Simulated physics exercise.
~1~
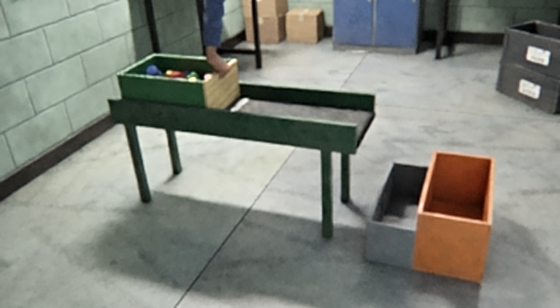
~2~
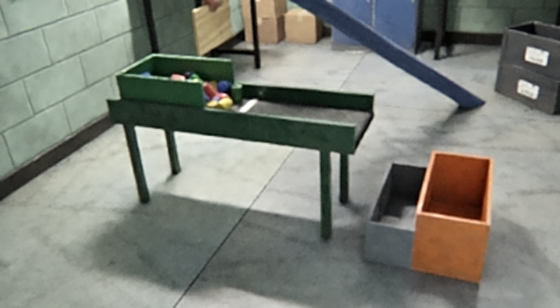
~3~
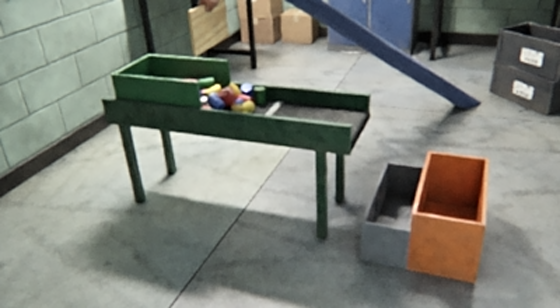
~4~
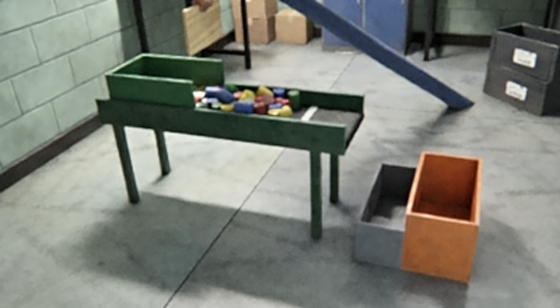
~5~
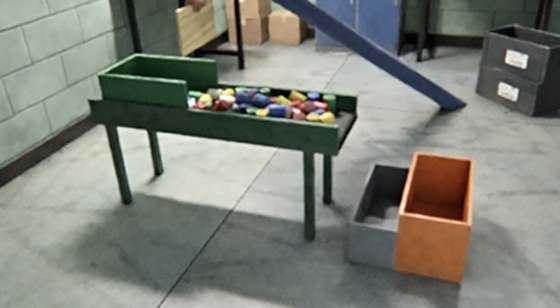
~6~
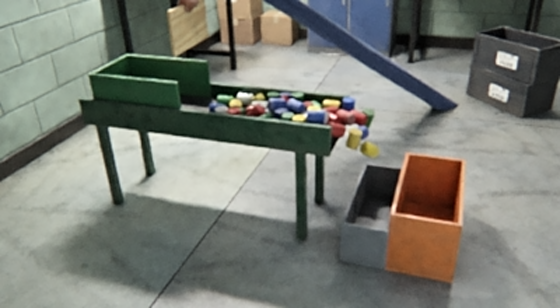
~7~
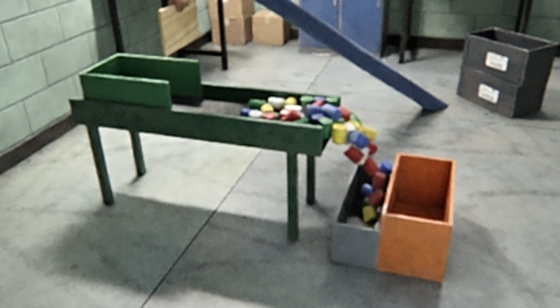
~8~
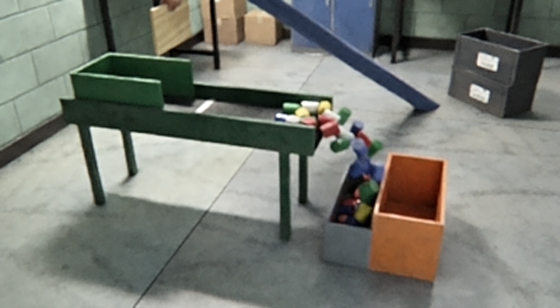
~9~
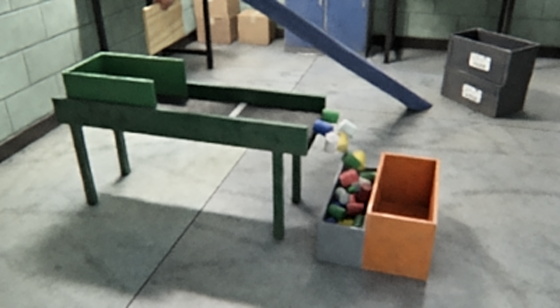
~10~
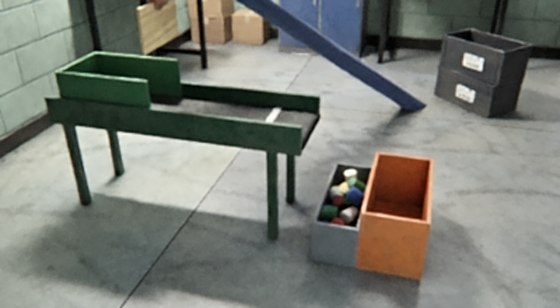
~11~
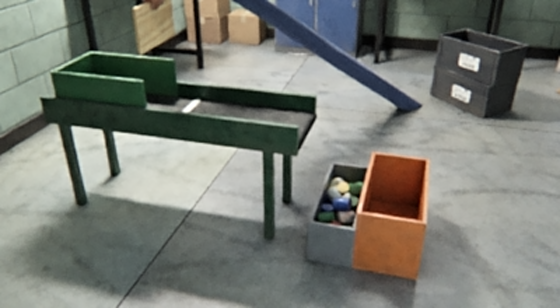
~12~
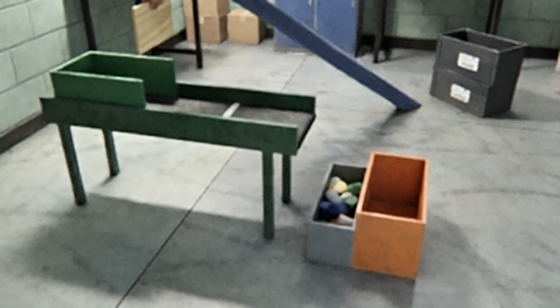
A green table-like conveyor stands on a grey concrete floor, seen from slightly above in a room with pale green block walls, with a grey bin and a taller orange bin beyond its right end. Small, colourful jars sit in a green pen at the left, where an arm reaches in at first. The pen's end opens and the jars spill onto the dark belt, spreading rightward as the view pans slightly right. They reach the edge and tumble off in a stream into the grey bin. Finally the belt is empty, and a colourful heap rests in the grey bin.
